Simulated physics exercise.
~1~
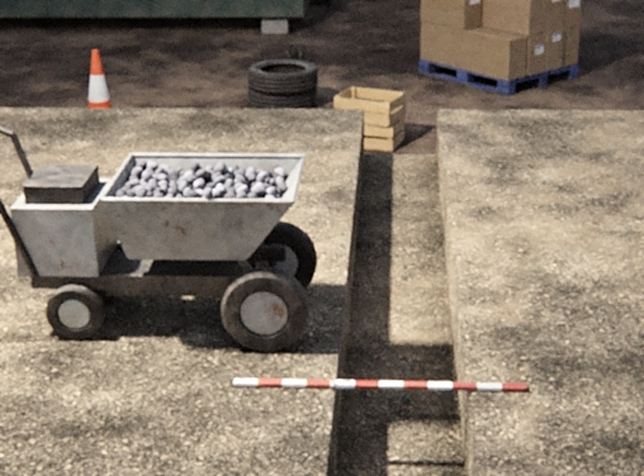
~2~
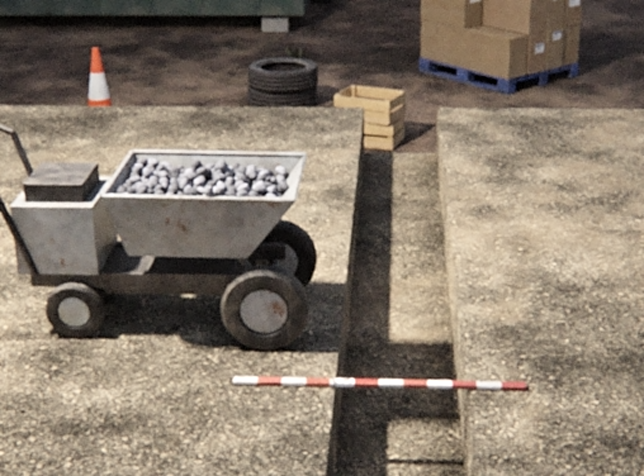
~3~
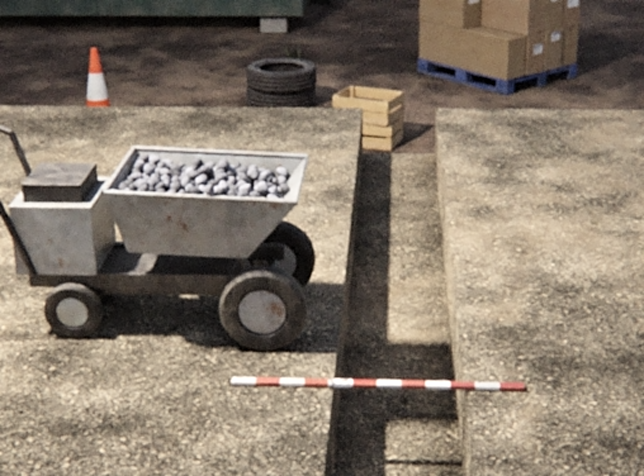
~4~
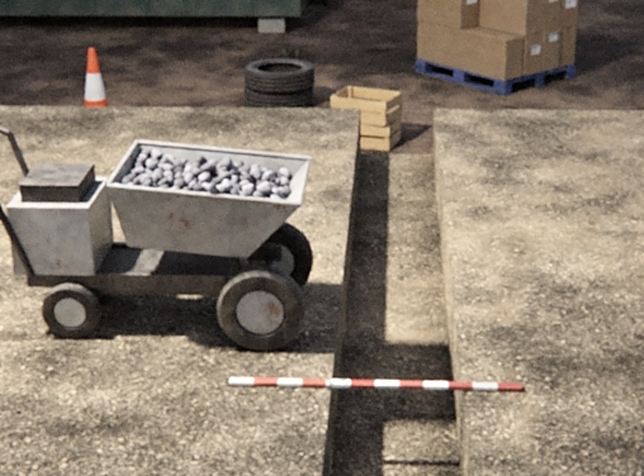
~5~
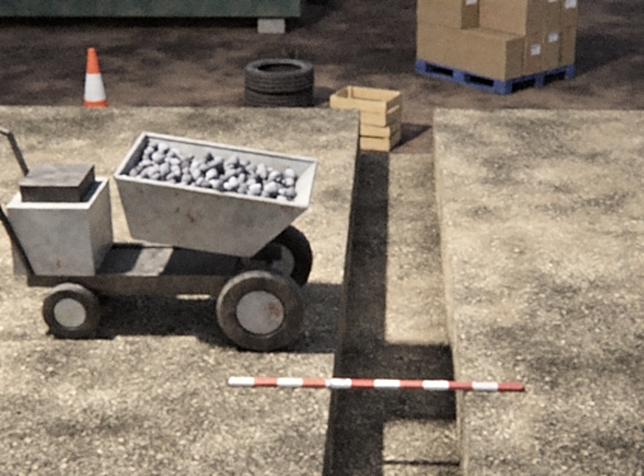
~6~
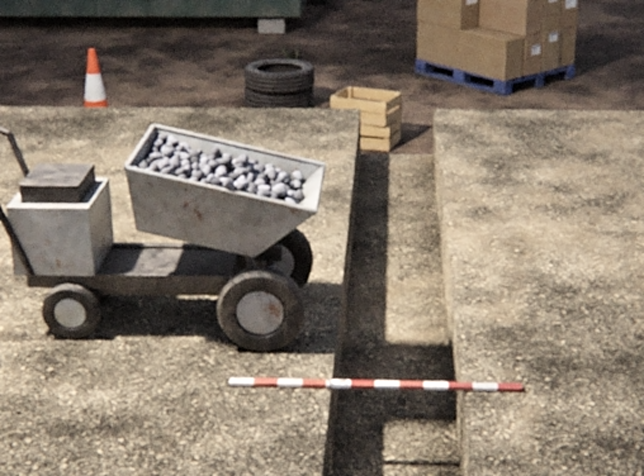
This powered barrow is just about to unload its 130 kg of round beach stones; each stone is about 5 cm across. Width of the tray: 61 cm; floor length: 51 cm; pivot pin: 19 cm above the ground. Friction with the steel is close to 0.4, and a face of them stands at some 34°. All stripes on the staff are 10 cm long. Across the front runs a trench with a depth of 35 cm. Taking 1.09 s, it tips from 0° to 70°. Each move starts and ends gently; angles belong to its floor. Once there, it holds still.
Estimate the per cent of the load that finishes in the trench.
Roughly 80 percent.
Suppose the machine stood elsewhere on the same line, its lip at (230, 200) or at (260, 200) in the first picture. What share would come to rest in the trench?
Roughly 100 in a hundred, then 100 in a hundred.
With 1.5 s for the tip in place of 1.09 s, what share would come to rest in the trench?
Then some 85 per cent would.
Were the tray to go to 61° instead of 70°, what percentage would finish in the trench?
Then close to 75 per cent.
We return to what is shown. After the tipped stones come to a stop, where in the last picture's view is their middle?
Their centre sits close to (427, 379).
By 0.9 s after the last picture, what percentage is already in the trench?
Roughly 40 percent of the load.
Then, 0.5 s after the last picture the floor is at 59°, 100 % in the tray; the foremost stones are at (385, 257).
Then, 0.9 s after the last picture the floor is at 70°, 52 % in the tray, 40 % in the trench, 8 % past the trench; the foremost stones are at (500, 314).
Then, 1.2 s after the last picture the floor is at 70°, 19 % in the tray, 61 % in the trench, 20 % past the trench; the foremost stones are at (640, 326).
Then, 3.2 s after the last picture the floor is at 70°, 0 % in the tray, 80 % in the trench, 20 % past the trench; the foremost stones are past the picture's edge.
